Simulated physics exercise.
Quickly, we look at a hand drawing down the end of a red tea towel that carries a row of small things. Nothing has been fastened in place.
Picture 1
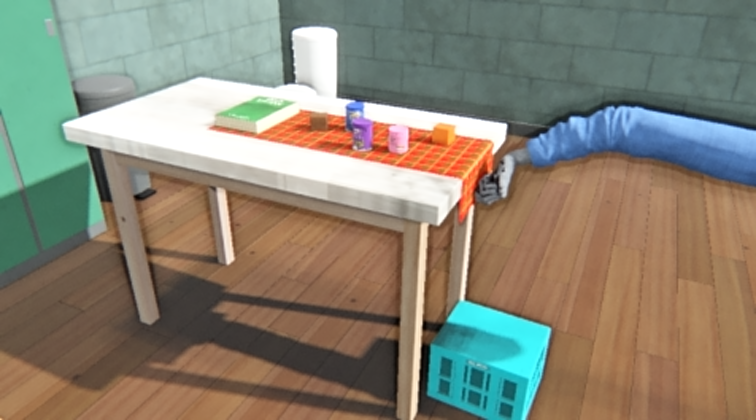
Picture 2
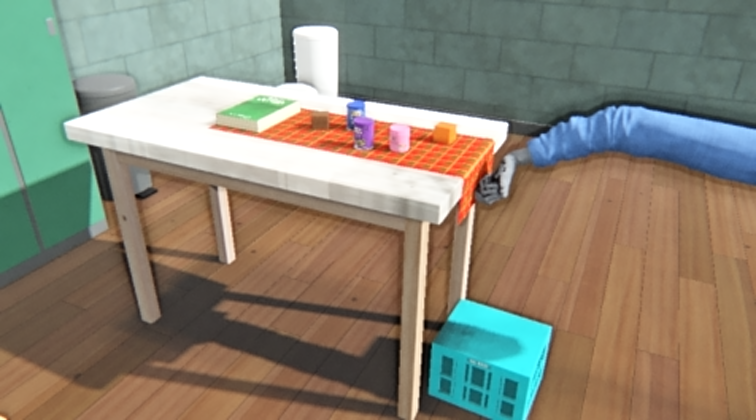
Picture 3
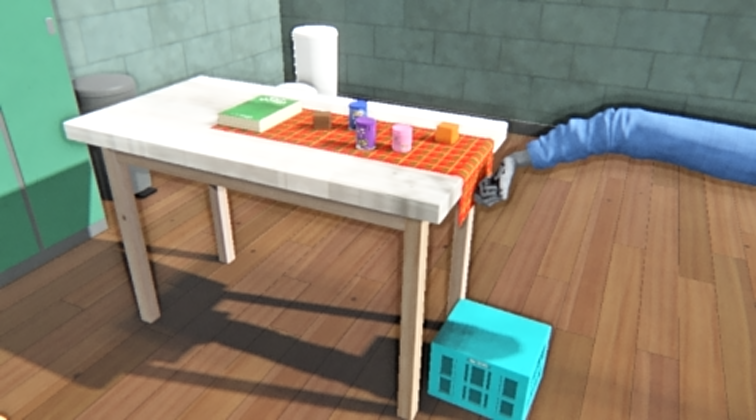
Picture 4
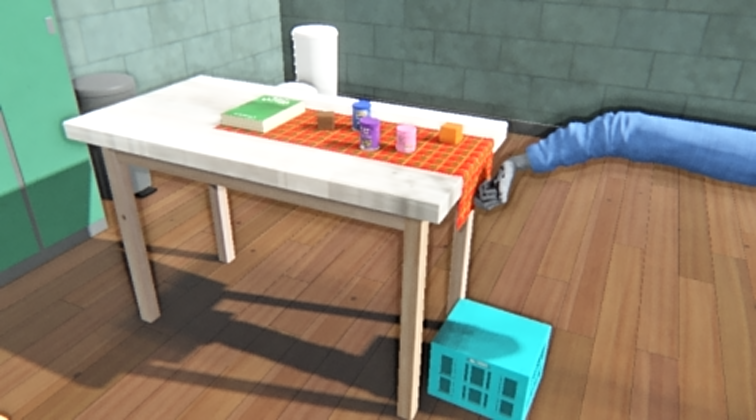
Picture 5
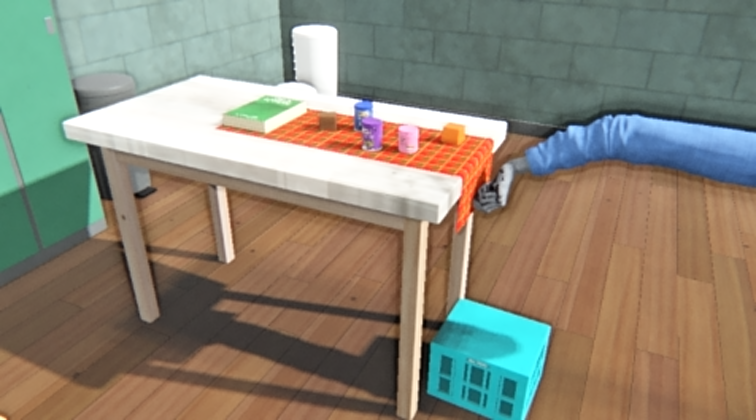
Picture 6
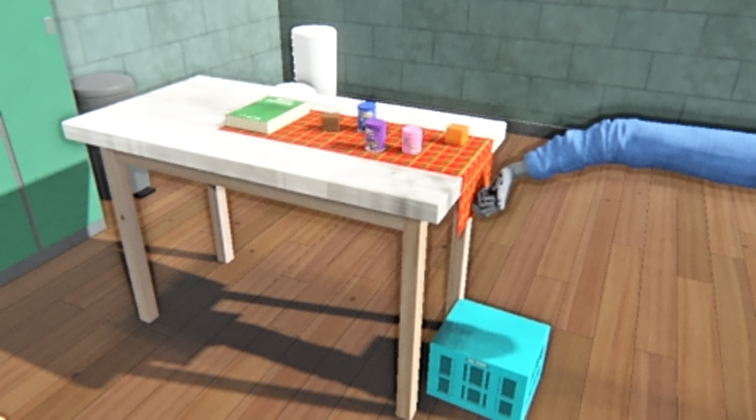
A gloved hand at the end of a blue sleeve slowly pulled down the end of a red checked cloth, and the cans, pink pot and small cubes on it shifted slightly right along the table.
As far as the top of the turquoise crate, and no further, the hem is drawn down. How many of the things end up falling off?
Four.
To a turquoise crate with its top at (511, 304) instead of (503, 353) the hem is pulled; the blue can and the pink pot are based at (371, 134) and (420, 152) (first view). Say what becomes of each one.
Blue can: Still up. Pink pot: Off.
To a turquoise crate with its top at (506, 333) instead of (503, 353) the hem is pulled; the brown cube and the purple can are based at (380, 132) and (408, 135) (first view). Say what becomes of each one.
Observed: Brown cube departs; purple can departs.
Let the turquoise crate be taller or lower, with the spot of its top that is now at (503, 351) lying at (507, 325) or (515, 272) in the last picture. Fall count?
The count would be 3 and then 1.
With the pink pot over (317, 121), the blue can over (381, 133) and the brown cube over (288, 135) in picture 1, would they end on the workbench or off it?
Note: Pink pot kept on top; blue can lost; brown cube kept on top.
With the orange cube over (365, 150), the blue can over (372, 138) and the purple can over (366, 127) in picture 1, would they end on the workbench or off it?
In the end the orange cube is no longer up there, the blue can is no longer up there and the purple can is no longer up there.
Soon after, hem near (469, 280); orange cube and pink pot gone.
Then, hem on the crate; orange cube, pink pot, purple can and blue can gone.
At rest, hem on the crate; orange cube, pink pot, purple can and blue can gone. Over the edge go four.
